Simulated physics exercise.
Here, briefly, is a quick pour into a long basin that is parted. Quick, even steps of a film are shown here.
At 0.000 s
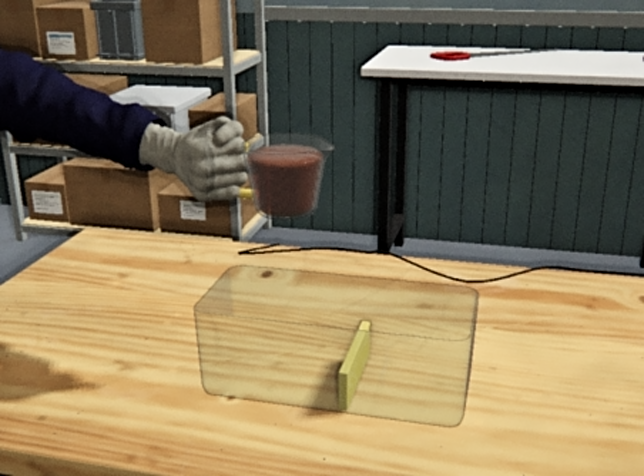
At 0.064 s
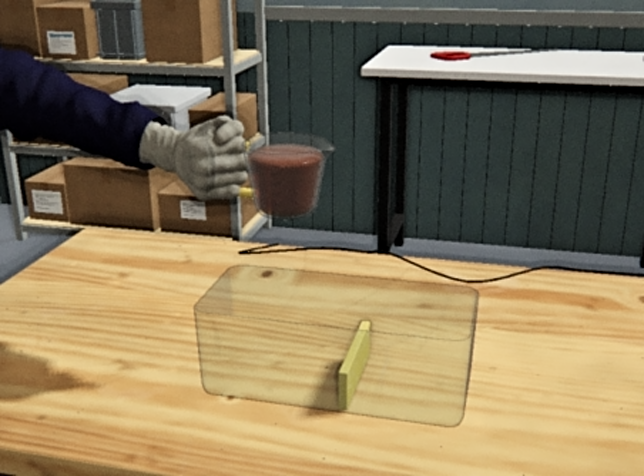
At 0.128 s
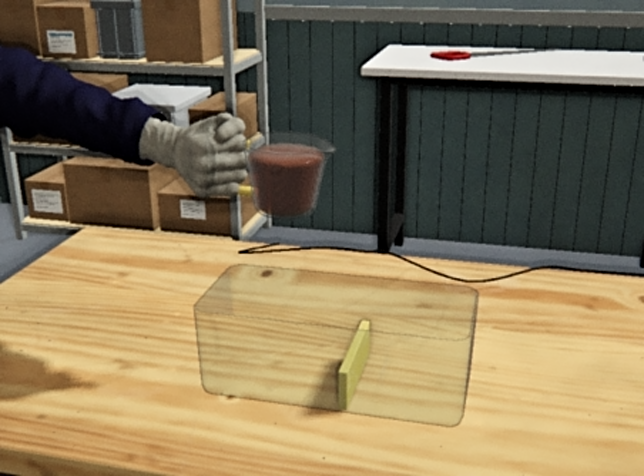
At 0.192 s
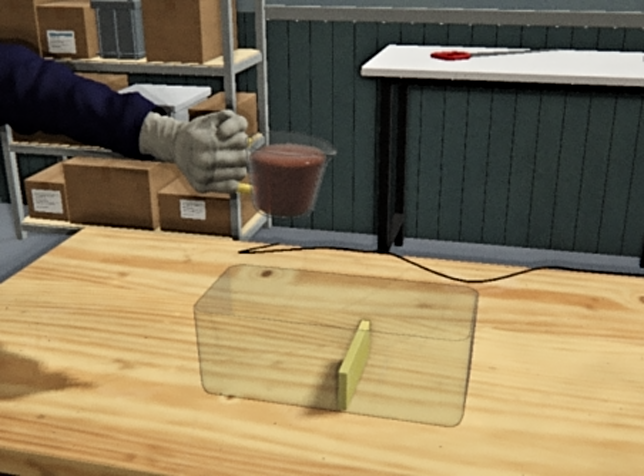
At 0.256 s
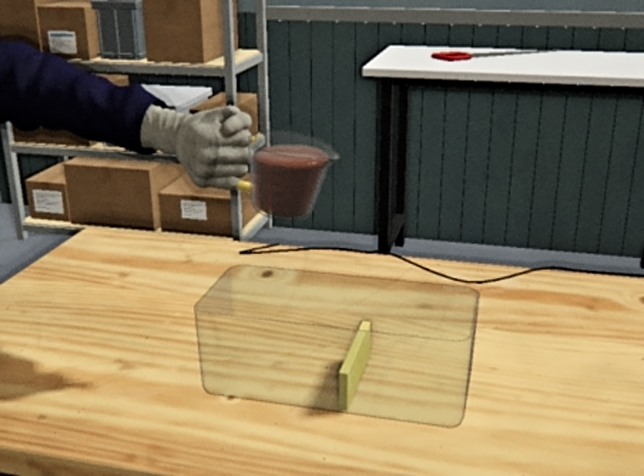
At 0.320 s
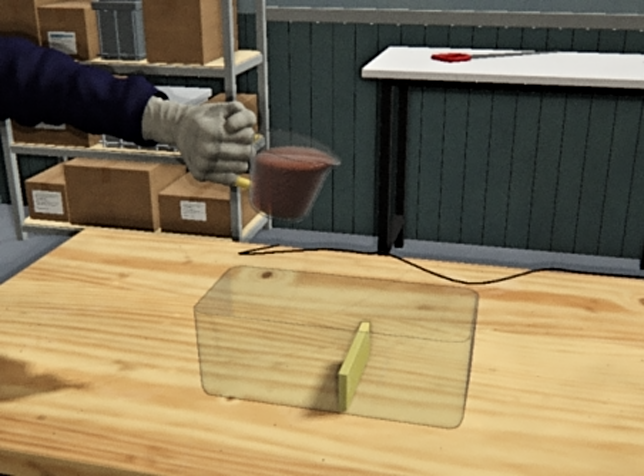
Gloved hand tilting a clear cup of reddish-brown liquid gradually to the right above a transparent divided basin on a wooden table.
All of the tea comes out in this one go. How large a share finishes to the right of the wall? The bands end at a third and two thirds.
Greater than two thirds.
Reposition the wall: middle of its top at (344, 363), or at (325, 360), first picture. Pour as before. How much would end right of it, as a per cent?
Try one about 90 %, try two about 90 %.
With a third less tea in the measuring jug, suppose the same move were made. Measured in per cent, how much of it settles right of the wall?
Best guess: Around 85 %.
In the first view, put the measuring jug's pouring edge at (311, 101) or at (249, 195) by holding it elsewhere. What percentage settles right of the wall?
The first start gives some 80 %, the second some 0 %.
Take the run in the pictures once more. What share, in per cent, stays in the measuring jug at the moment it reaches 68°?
Close to 60 parts in a hundred remain.
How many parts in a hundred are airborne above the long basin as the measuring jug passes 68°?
I'd say some 25 per cent.
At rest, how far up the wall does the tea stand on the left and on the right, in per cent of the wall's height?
Left side: Approx. 0 %; right side: Approx. 30 %.
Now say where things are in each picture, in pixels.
It leans 0°; its right rim is at (334, 148); the tea meets the walls at (250, 151) and (324, 155); the long basin's rim runs from (213, 288) to (475, 315); the wall's top is at (355, 347), in the first frame.
It leans 1°; its right rim is at (334, 148); the tea meets the walls at (251, 150) and (324, 155), in the second frame.
It leans 3°; its right rim is at (335, 149); the tea meets the walls at (251, 150) and (325, 156), in the third frame.
It leans 6°; its right rim is at (337, 152); the tea meets the walls at (252, 150) and (327, 156), in the fourth frame.
It leans 10°; its right rim is at (340, 157); the tea meets the walls at (255, 152) and (331, 157), in the fifth frame.
It leans 15°; its right rim is at (341, 163); the tea meets the walls at (256, 153) and (336, 159), in the sixth frame.
A moment on, the measuring jug is tipped part way and 61 per cent is still to pour, 0 is left of the wall and 14 right of it.
Next, the measuring jug is tipped right over and 9 per cent is still to pour, 1 is left of the wall and 76 right of it.
Then the measuring jug is tipped right over and 0 per cent is still to pour, 9 is left of the wall and 90 right of it.
Later the measuring jug is tipped right over and 0 per cent is still to pour, 9 is left of the wall and 90 right of it.
In the end 9 per cent lies left of the wall, 90 right of it and 1 outside.
